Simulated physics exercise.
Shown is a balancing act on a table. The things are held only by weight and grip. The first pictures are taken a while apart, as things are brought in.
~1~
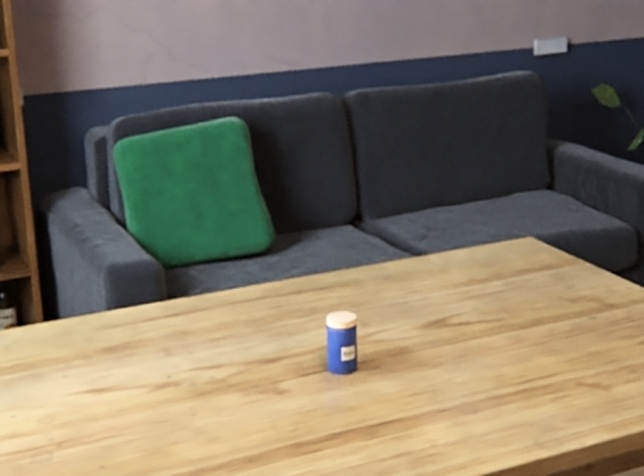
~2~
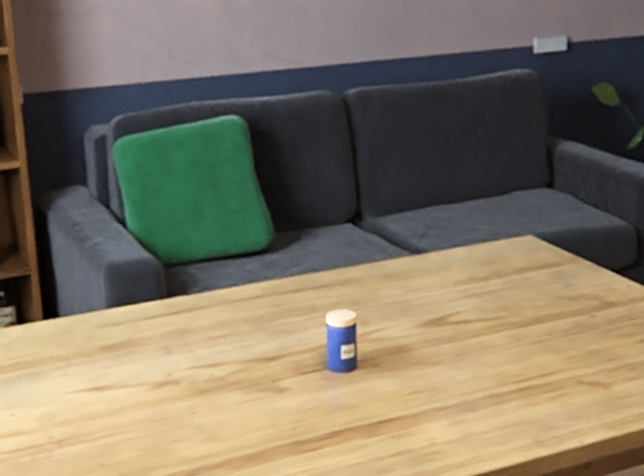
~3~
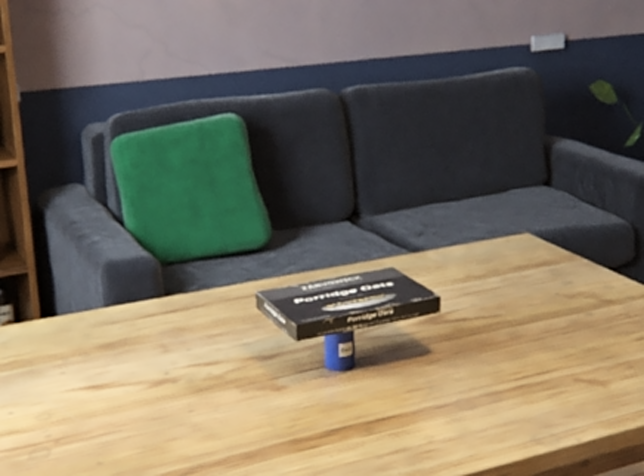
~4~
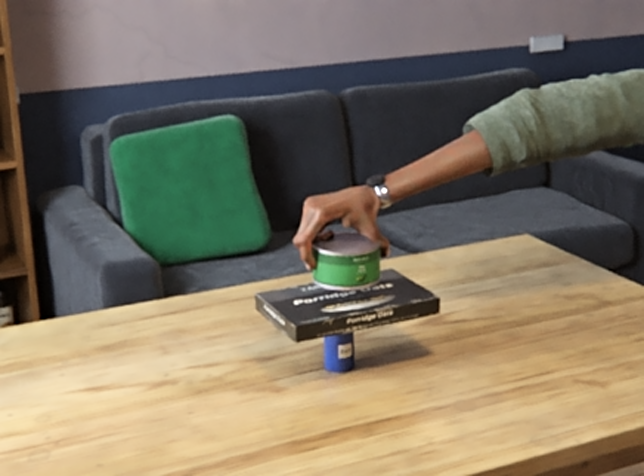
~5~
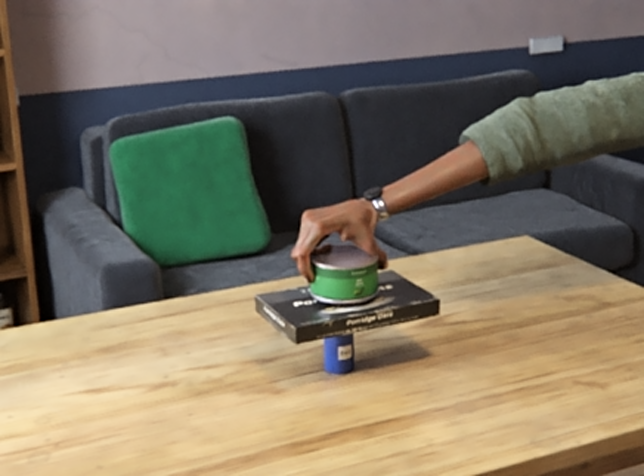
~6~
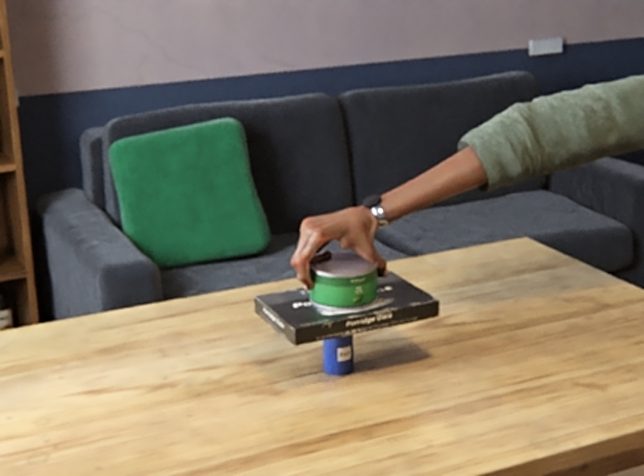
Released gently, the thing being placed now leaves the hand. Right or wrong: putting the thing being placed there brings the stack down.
Wrong, the stack stays up.
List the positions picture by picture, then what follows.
In the first picture, the last thing is not in view yet; blue shaker (342, 343).
In the second picture, the last thing is not in view yet; blue shaker (342, 341).
In the third picture, the last thing is not in view yet; blue shaker (339, 339).
In the fourth picture, coming down; green tub (346, 260); blue shaker (339, 341).
In the fifth picture, coming down; green tub (344, 274); blue shaker (339, 342).
In the sixth picture, in place under the hand; green tub (343, 281); blue shaker (338, 344).
Then, 0.20 s on from there, no change.
Then, 0.50 s on from there, green tub resting near (343, 281).
In the end, all 3 unmoved. At the end, from the last picture's camera, green tub near (343, 281). The stack keeps its balance.
